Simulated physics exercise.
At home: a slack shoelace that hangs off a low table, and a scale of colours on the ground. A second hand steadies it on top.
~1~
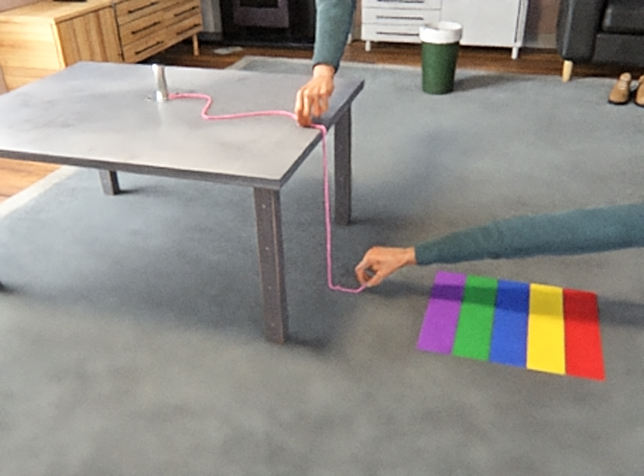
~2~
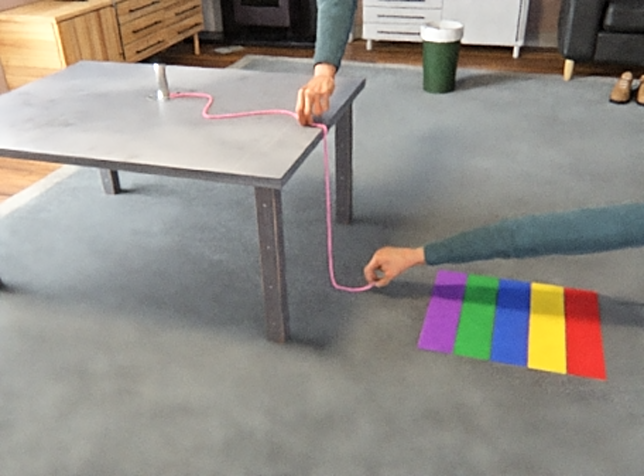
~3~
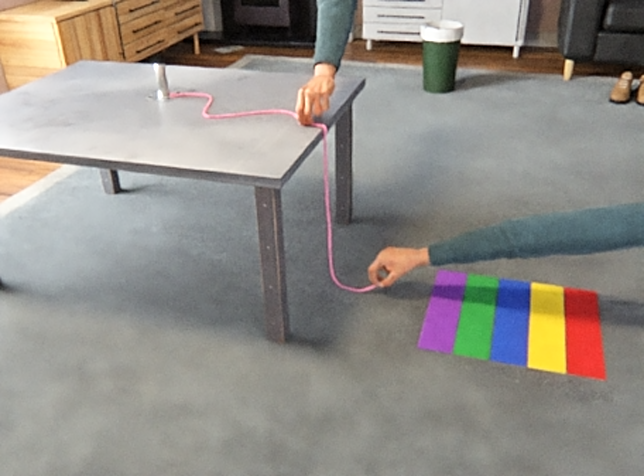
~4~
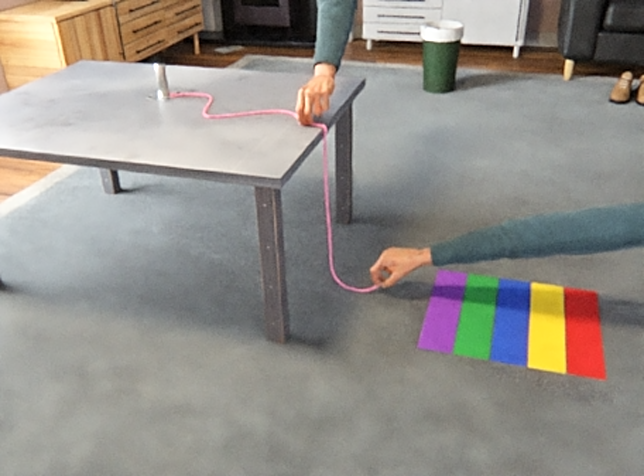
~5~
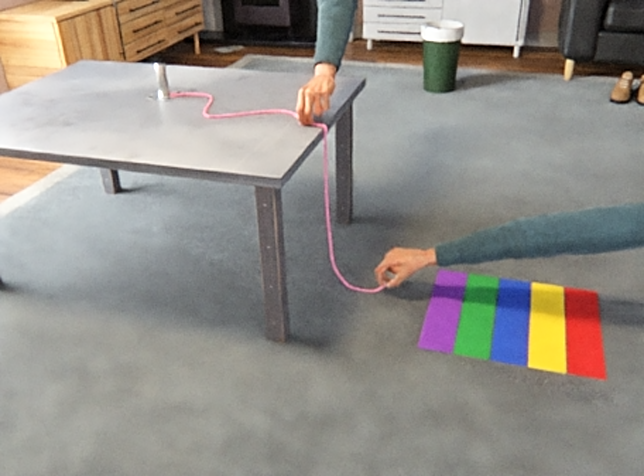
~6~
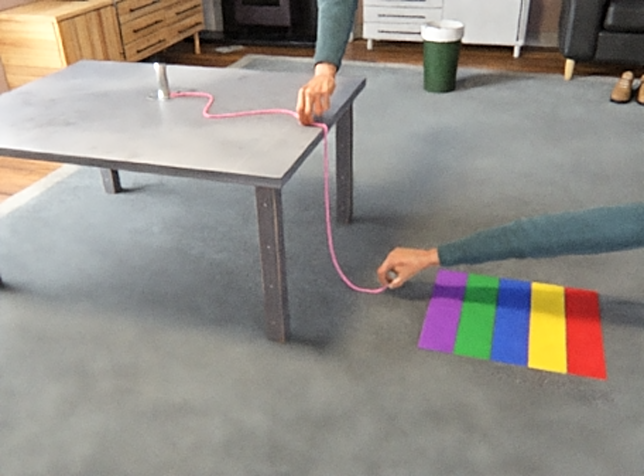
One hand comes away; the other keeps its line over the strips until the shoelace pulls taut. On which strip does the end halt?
The end stops over the yellow strip.
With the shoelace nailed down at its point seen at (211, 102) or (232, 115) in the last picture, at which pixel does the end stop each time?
Try by try, around (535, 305) and (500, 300).
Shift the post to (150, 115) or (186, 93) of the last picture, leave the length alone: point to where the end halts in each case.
About (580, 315) and (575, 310).
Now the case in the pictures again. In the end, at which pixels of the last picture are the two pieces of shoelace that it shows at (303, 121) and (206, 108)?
Near (351, 147) and (235, 107).
Soon after, end near (485, 299); over green.
Then, end near (528, 305); over blue.
At full stretch, end near (553, 309); over yellow. It gets as far as the yellow strip.
